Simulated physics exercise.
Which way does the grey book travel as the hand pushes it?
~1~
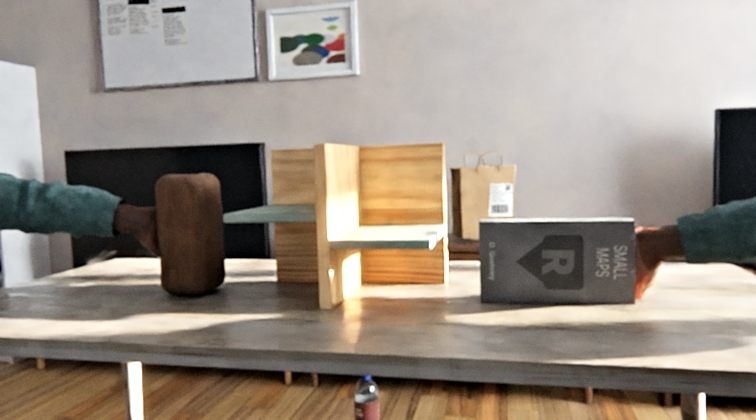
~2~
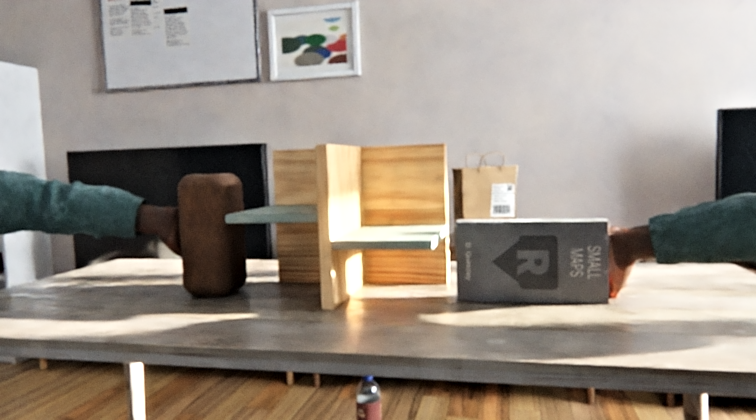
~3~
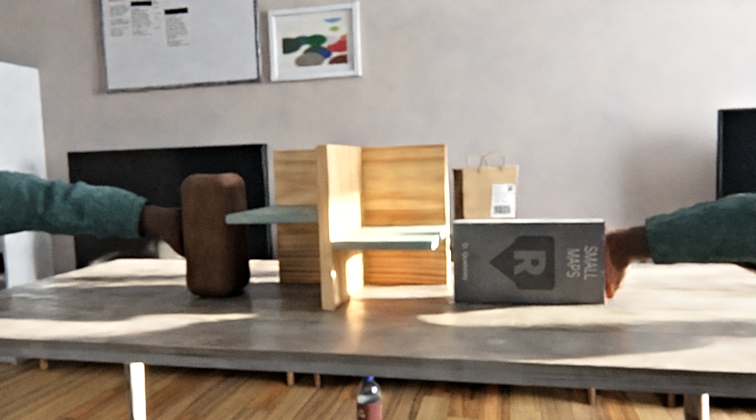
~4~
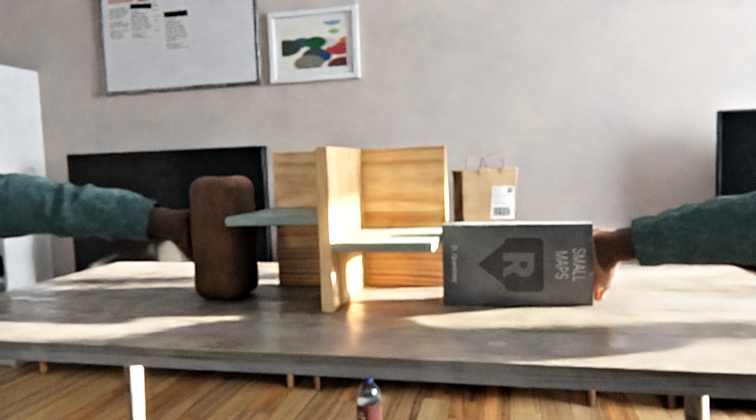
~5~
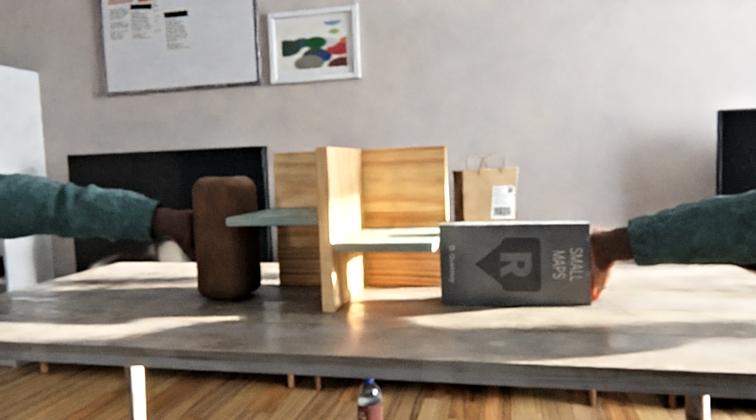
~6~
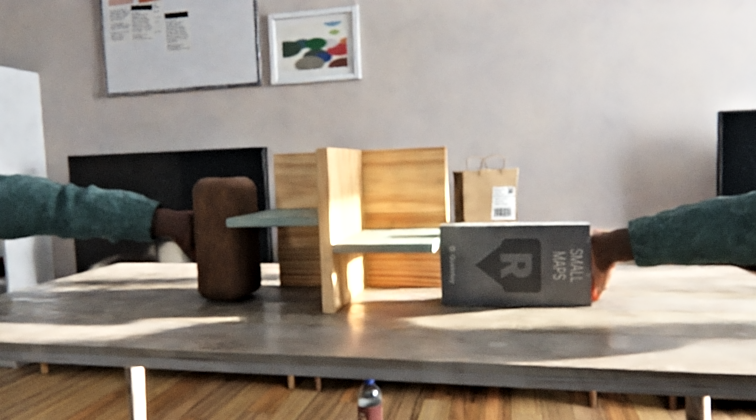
The grey book slides to the left, toward the lower shelf of the wooden stand.
A wooden stand with two pale green shelves, the left one higher than the right, sits on a grey table in a bright room, seen from the front by a slightly swaying camera. A hand in a teal sleeve holds an upright brown loaf at the left, and another holds a grey book marked Small Maps on its side at the right. The hands push both inward, the loaf moving right and the book moving left. After a short pause they edge closer to the shelves. Both catch on the shelf edges, too tall to slip under, and stay there, still held.
